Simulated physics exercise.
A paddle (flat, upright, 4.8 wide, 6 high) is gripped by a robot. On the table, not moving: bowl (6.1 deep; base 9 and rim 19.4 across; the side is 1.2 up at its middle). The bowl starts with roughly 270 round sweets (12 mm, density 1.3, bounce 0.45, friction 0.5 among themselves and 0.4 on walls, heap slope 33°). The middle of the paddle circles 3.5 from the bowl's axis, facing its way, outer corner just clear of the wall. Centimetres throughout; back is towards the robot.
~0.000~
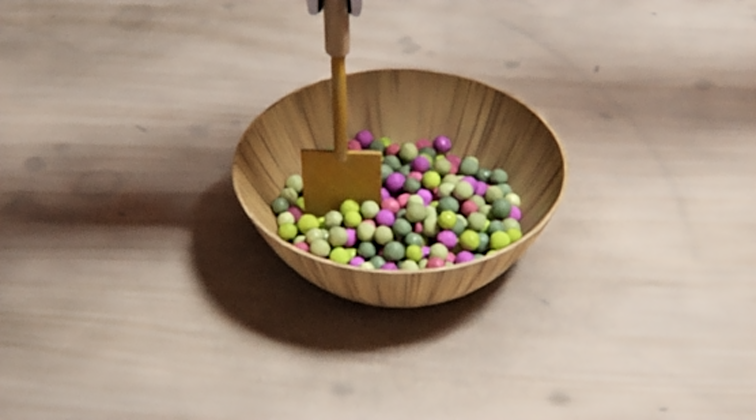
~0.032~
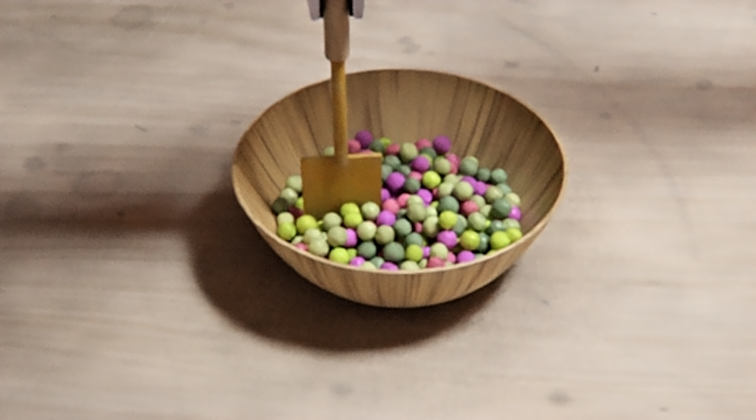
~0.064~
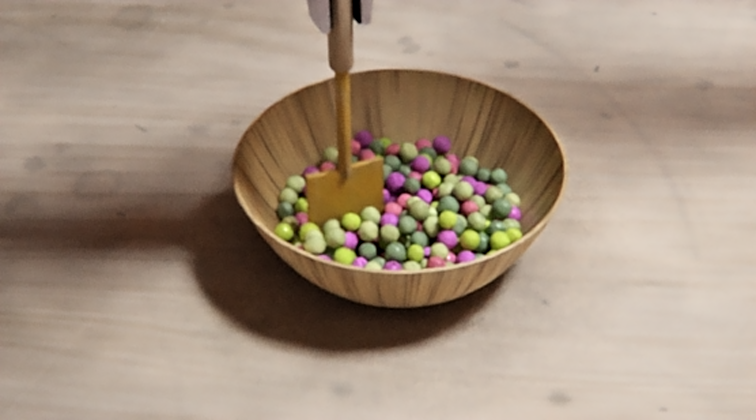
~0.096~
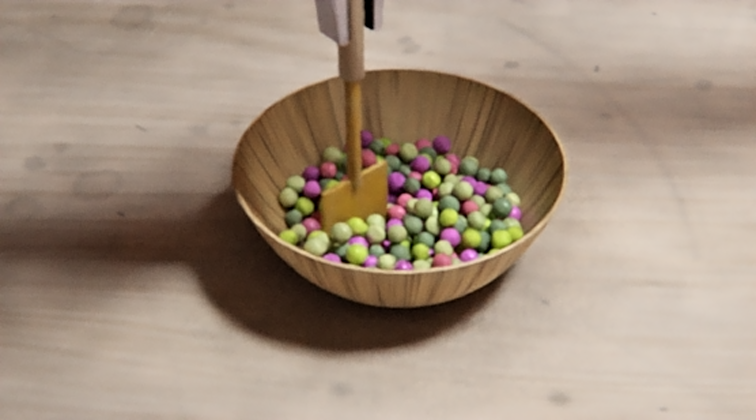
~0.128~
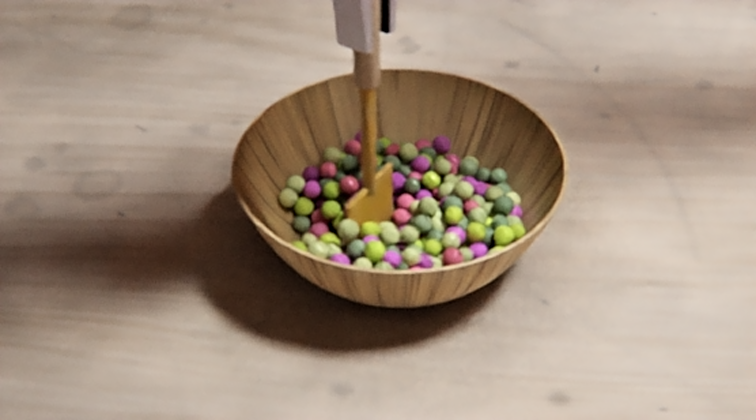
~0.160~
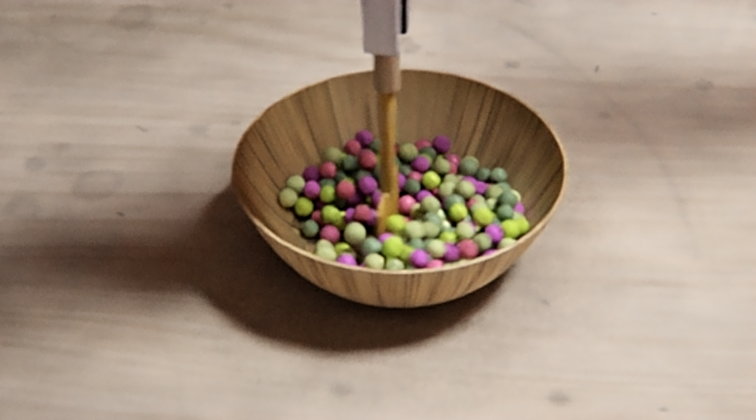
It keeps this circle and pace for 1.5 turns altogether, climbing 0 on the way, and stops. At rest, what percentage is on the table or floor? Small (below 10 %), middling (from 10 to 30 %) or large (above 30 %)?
Share on the table or floor: Small (below 10 %).
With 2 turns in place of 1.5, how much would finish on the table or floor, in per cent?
Then about 5 per cent.
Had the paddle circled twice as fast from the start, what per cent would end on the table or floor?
In that case some 35 per cent.
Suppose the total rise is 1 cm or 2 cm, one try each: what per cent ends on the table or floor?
Some 0 and 0 per cent.
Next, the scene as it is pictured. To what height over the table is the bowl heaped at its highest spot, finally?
About 6.0 cm.
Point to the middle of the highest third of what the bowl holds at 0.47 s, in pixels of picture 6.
Near (385, 122).
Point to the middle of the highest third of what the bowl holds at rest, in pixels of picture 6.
Around (474, 170).
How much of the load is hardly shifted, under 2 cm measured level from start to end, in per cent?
Some 5 per cent.
After 0.47 s, 260° round, highest piece 8 above the table; 270 in the bowl, 2 on the table or floor, 2 in flight or on the tool.
After 0.78 s, 79° round, highest piece 7 above the table; 266 in the bowl, 5 on the table or floor, 3 in flight or on the tool.
After 1.14 s, 180° round, highest piece 6 above the table; 262 in the bowl, 12 on the table or floor.
After 1.84 s, 180° round, highest piece 6 above the table; 262 in the bowl, 12 on the table or floor.
In the end, 262 in the bowl, 12 on the table or floor. That is 4 % on the table or floor.
